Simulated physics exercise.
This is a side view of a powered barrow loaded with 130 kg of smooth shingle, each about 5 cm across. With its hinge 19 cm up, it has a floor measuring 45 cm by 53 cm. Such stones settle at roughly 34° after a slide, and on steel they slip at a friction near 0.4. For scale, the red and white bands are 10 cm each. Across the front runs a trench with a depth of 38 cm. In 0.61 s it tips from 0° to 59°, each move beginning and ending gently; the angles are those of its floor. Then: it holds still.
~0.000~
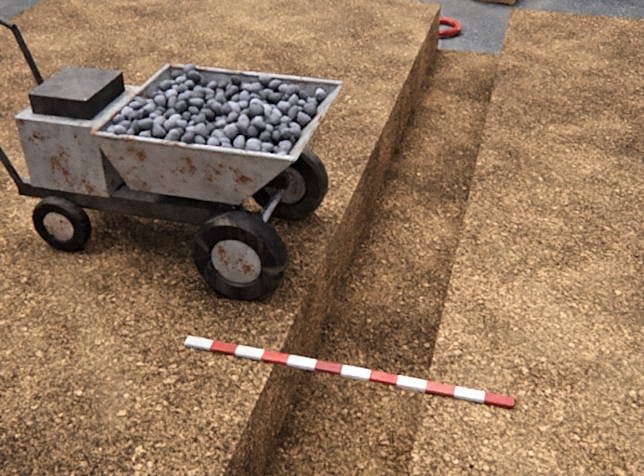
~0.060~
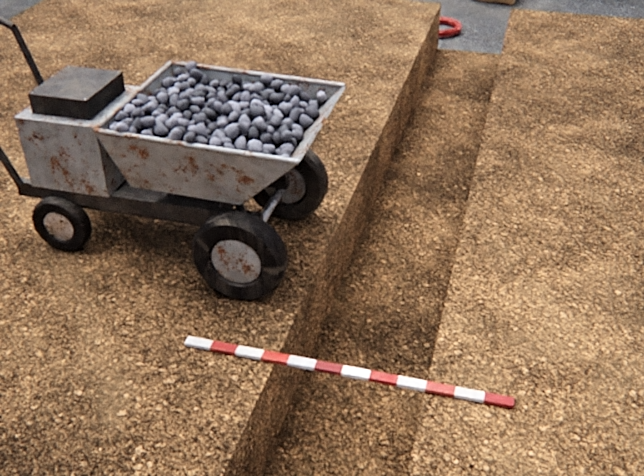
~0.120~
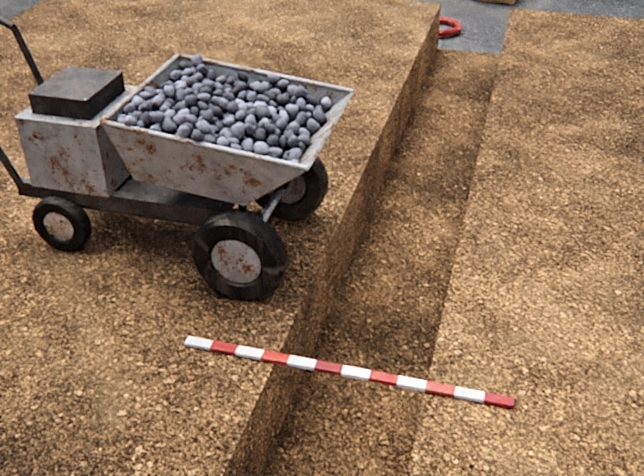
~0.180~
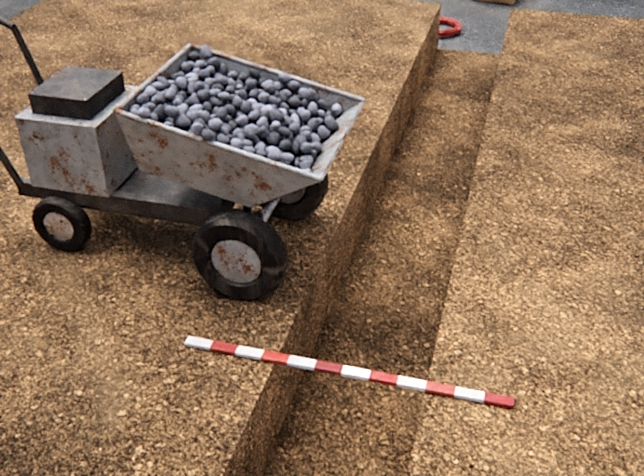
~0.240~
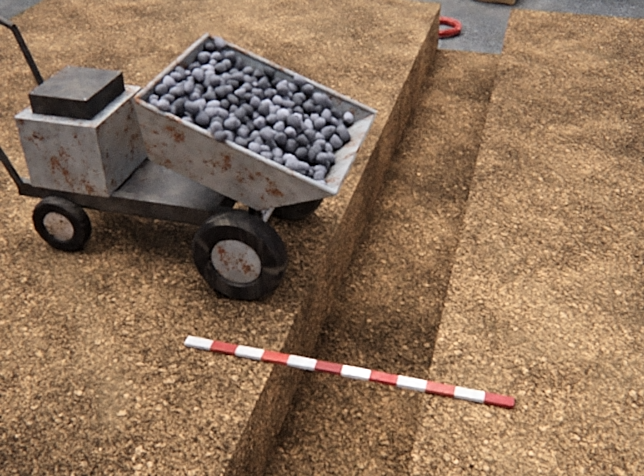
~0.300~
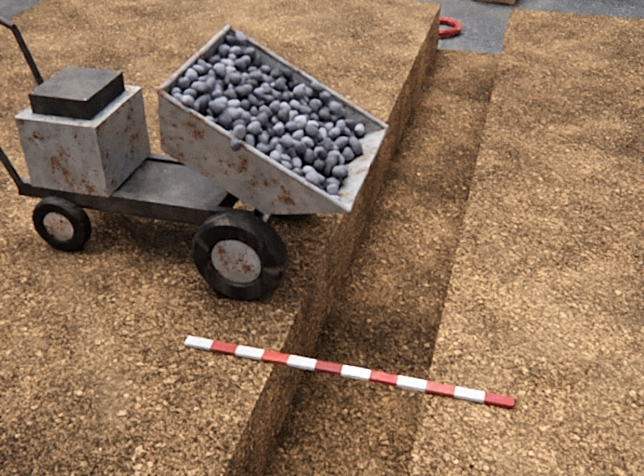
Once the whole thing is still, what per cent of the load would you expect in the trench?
I would expect about 64 per cent.
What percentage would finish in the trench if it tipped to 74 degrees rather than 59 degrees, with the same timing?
Roughly 75 per cent would end in the trench.
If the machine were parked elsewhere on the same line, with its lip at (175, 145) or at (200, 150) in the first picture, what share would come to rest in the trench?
About 90 per cent from the first spot, about 100 from the second.
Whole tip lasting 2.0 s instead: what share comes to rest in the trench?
Expected share: Around 90%.
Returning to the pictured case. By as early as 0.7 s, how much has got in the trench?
By that point it's something like 20 in a hundred.
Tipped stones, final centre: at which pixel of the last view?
The stones end up centred near (429, 331).
After 0.5 s the floor is at 50°; 100 % in the tray; the foremost stones are at (372, 214).
After 0.7 s the floor is at 59°; 79 % in the tray, 20 % in the trench, 1 % past the trench; the foremost stones are at (453, 276).
After 1.1 s the floor is at 59°; 31 % in the tray, 33 % in the trench, 36 % past the trench; the foremost stones are at (611, 296).
After 3.0 s the floor is at 59°; 0 % in the tray, 64 % in the trench, 36 % past the trench; the foremost stones are past the picture's edge.
